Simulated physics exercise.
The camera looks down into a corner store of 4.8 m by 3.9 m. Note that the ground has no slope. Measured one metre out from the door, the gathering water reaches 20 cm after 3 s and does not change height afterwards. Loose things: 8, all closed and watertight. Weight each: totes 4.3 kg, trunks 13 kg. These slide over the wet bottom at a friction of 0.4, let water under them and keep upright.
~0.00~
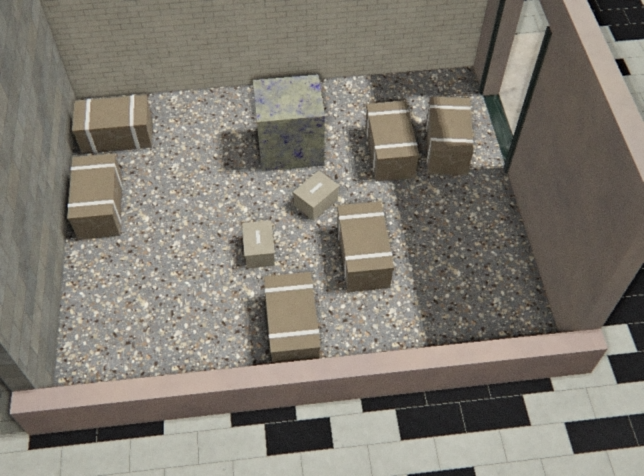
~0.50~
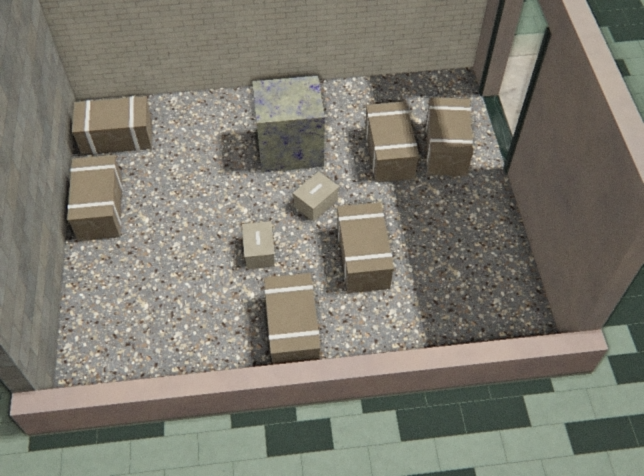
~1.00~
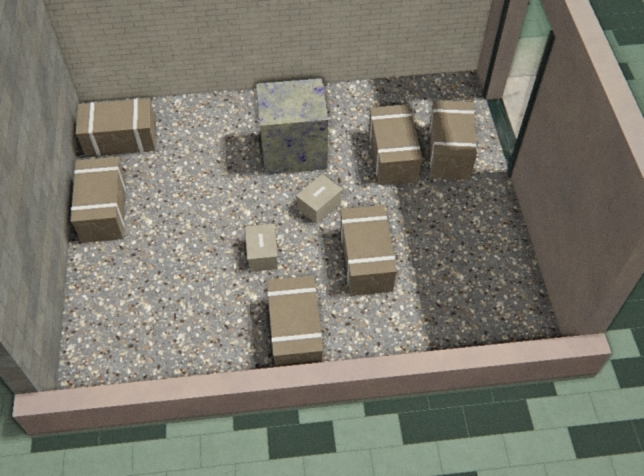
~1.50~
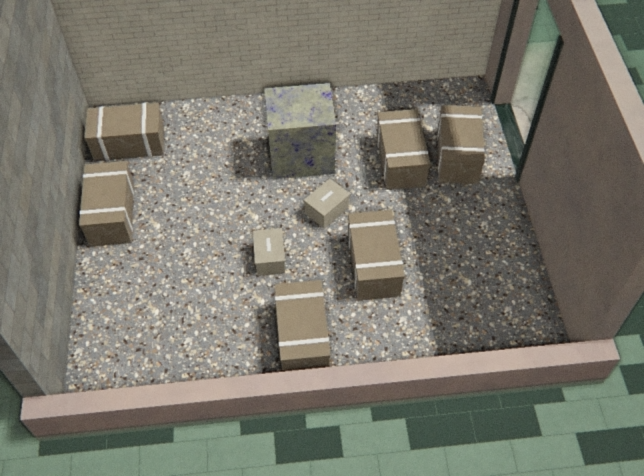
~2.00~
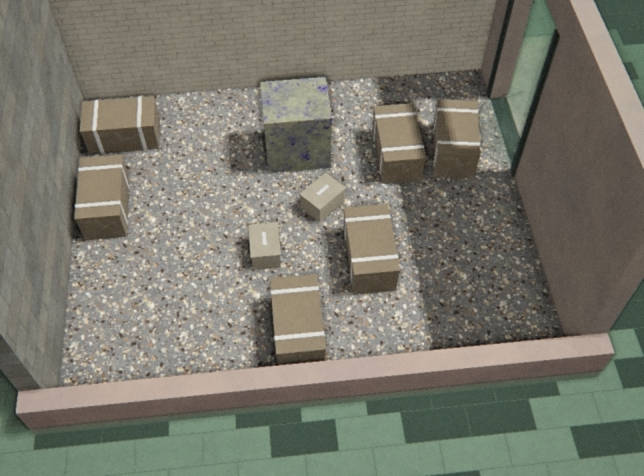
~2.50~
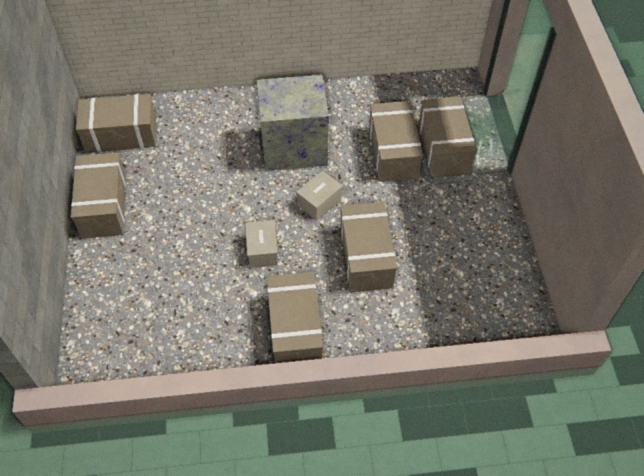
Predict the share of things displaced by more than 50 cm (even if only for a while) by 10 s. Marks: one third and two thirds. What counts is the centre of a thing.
Going by this, the fraction will be in the top third.
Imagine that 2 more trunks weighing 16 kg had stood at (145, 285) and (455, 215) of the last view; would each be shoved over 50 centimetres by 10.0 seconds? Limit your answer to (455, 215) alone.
I'd say not far enough.
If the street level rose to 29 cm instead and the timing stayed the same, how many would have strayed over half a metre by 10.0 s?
So the tally would be 8.
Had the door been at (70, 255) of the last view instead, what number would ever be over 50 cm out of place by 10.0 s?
That gives 6 of them.
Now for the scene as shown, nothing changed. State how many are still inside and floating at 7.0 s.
4.
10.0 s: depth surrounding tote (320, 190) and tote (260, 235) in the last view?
Around 6 cm and 9 cm.
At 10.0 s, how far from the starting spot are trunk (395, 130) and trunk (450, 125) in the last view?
250 cm and 300 cm respectively.
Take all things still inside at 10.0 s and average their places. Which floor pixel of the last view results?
Averaged position, last view: Near pixel (175, 296).
After 3.5 s 0 of 8 are over 50 cm from their spots; 0 afloat.
After 4.5 s 2 of 8 are over 50 cm from their spots; 2 afloat.
After 7.0 s 5 of 8 are over 50 cm from their spots; 4 afloat.
After 10.0 s 8 of 8 are over 50 cm from their spots, and 8 have been at some point; 8 afloat.
